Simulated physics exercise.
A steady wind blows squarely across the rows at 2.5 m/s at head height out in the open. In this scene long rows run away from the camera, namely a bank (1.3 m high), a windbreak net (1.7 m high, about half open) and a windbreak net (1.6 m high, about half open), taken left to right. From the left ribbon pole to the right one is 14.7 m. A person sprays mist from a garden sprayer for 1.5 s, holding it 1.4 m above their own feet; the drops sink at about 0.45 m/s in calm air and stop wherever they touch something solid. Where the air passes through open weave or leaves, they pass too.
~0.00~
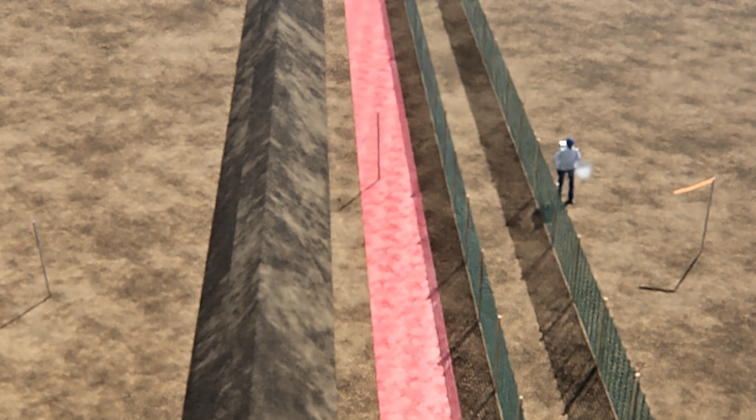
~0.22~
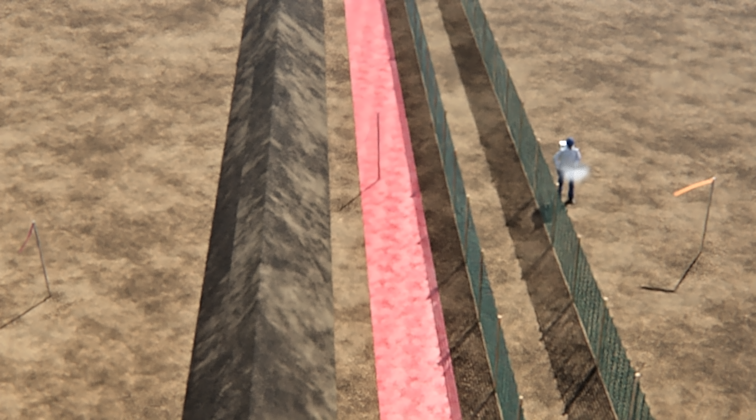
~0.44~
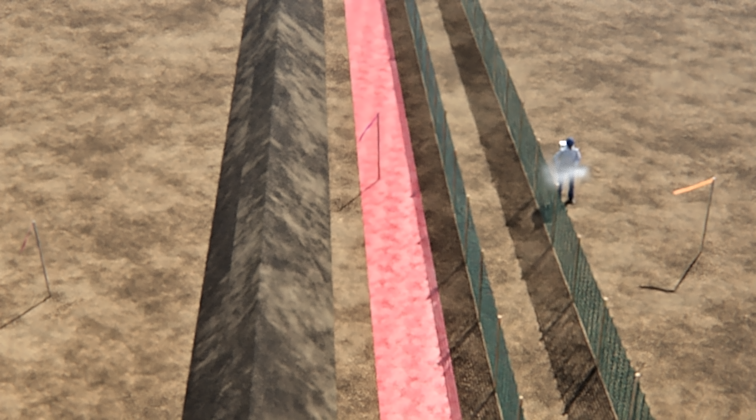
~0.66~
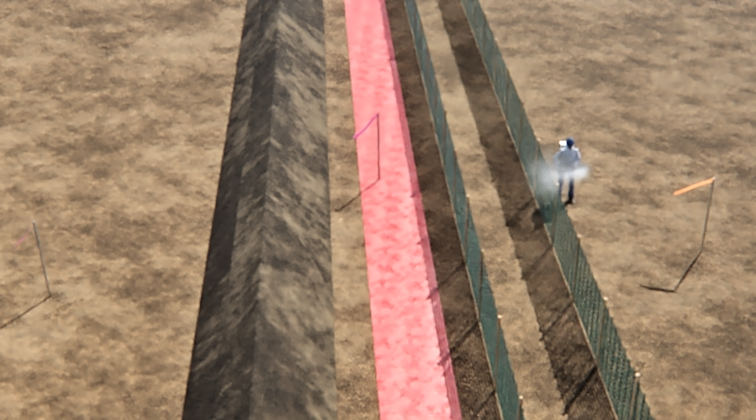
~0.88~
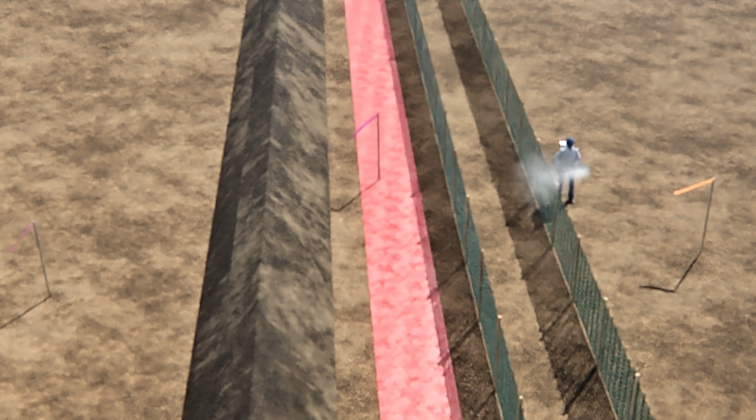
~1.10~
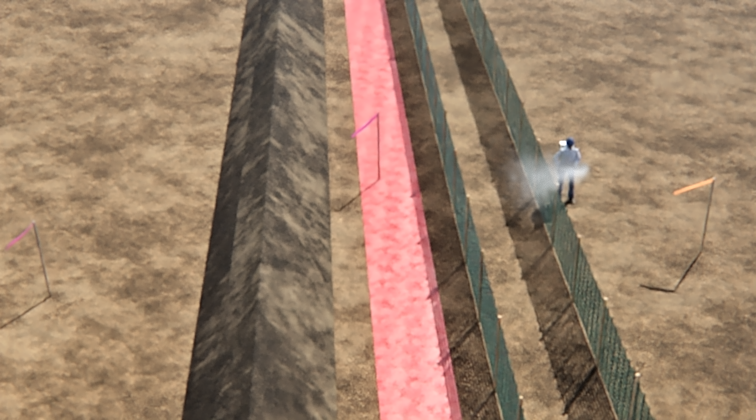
A pale puff of mist appears beside a standing person and spreads leftward over the nearer green fence, while ribbons on thin poles shift and the raised camera stays still. Seen from above, the place is bare, patchy brown ground. A dark ridged bank runs left of centre, then a pink-red strip, two green mesh fences, and the person in white and blue, with an orange ribbon at right.
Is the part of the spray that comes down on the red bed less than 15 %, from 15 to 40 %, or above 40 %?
Amount caught: Between 15 and 40 %.
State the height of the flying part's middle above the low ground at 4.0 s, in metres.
Somewhere near 0.8 metres, I'd say.
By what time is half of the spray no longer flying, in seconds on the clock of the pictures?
Near 5.0 s.
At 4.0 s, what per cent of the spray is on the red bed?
0 %.
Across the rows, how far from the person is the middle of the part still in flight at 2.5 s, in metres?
Roughly 2.0 m.
After 2.5 s, 8 % is no longer flying here, and 0 % lies on the red bed; the middle of what still flies is 1.0 m above the low ground, near (499, 186).
After 4.0 s, 34 % is no longer flying here, and 0 % lies on the red bed; the middle of what still flies is 0.8 m above the low ground, near (445, 195).
After 8.0 s, 79 % is no longer flying here, and 21 % lies on the red bed; the middle of what still flies is 1.0 m above the low ground, near (309, 196).
After 20.0 s, 99 % is no longer flying here, and 23 % lies on the red bed.
After 45.0 s, 100 % is no longer flying here, and 23 % lies on the red bed.
